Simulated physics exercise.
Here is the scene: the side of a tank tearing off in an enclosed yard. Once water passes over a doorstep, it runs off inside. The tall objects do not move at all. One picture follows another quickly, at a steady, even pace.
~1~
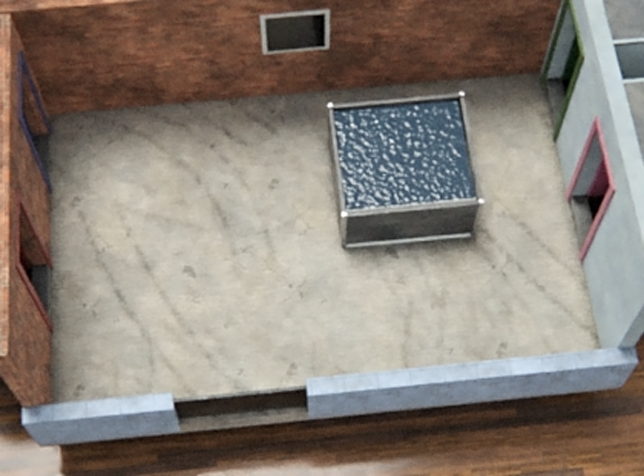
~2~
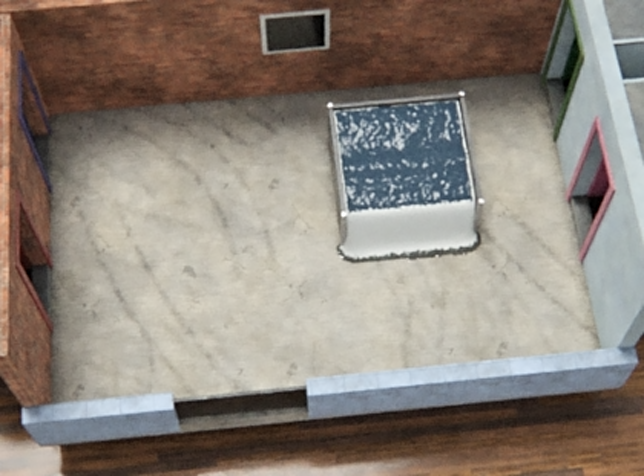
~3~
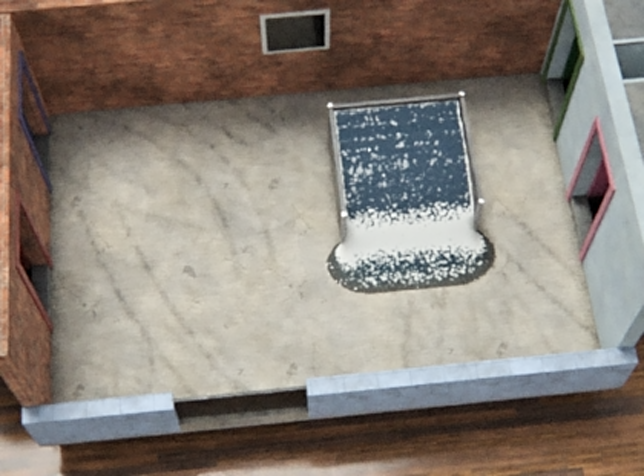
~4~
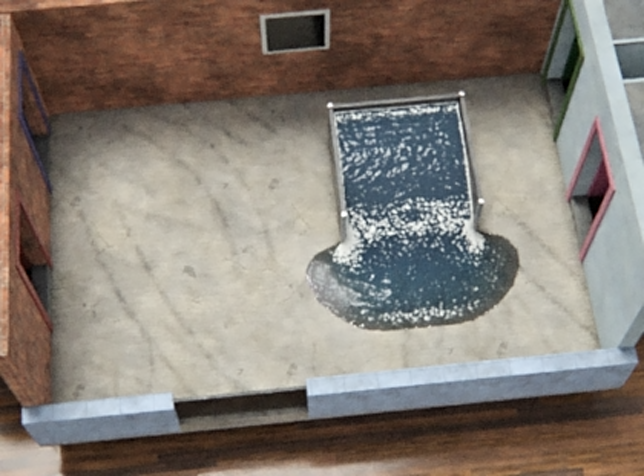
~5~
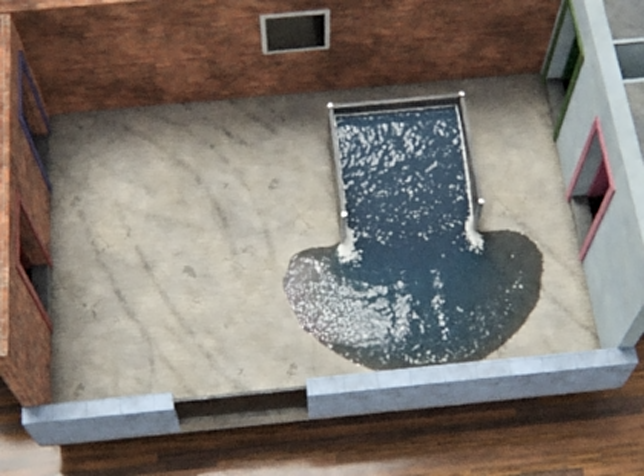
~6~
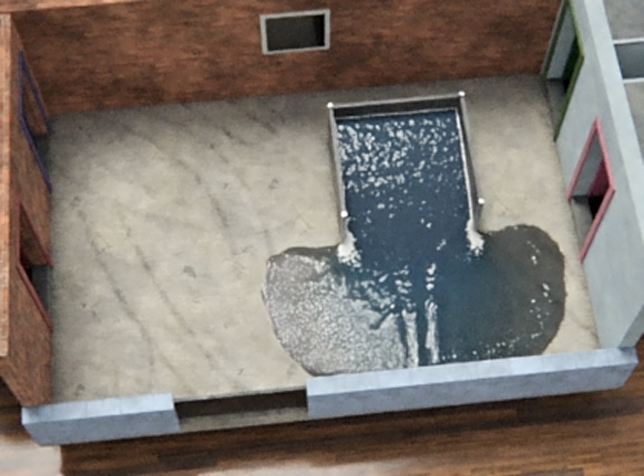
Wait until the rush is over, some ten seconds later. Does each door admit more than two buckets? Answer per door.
The blue door: It does; the red door: It does not; the green door: It does not; the pink door: It does not.
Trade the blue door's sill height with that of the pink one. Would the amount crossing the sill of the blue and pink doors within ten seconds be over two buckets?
Expected: Blue door remains below; pink door tops the limit.
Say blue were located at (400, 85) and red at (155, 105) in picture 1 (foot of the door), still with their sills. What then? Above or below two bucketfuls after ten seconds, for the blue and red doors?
Blue exceeds the limit; red stays within the limit.
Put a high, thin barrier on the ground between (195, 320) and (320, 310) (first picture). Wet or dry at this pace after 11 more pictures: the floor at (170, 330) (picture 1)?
Spot check: Submerged.
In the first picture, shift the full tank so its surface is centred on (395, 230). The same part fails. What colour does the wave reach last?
The blue door.
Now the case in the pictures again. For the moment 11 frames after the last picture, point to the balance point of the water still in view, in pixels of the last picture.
Centre point: Around (413, 304).
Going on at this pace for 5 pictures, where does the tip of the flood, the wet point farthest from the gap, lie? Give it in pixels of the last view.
The farthest wet spot is near (196, 406).
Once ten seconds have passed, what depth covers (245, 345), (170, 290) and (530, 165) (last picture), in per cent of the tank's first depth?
Going in order, roughly 8, 6 and 10 %.
A moment on, water covers 30 % of the floor; the blue door not reached, the red door not reached, the green door not reached, the pink door wet at the sill, nothing in.
Next, water covers 40 % of the floor; the blue door not reached, the red door not reached, the green door not reached, the pink door wet at the sill, nothing in.
Then, water covers 70 % of the floor; the blue door not reached, the red door wet at the sill, nothing in, the green door wet at the sill, nothing in, the pink door wet at the sill, nothing in.
Later, water covers 95 % of the floor; the blue door under two buckets in, the red door wet at the sill, nothing in, the green door wet at the sill, nothing in, the pink door wet at the sill, nothing in.
In the end, water covers 100 % of the floor; the blue door over two buckets in, the red door wet at the sill, nothing in, the green door wet at the sill, nothing in, the pink door wet at the sill, nothing in.
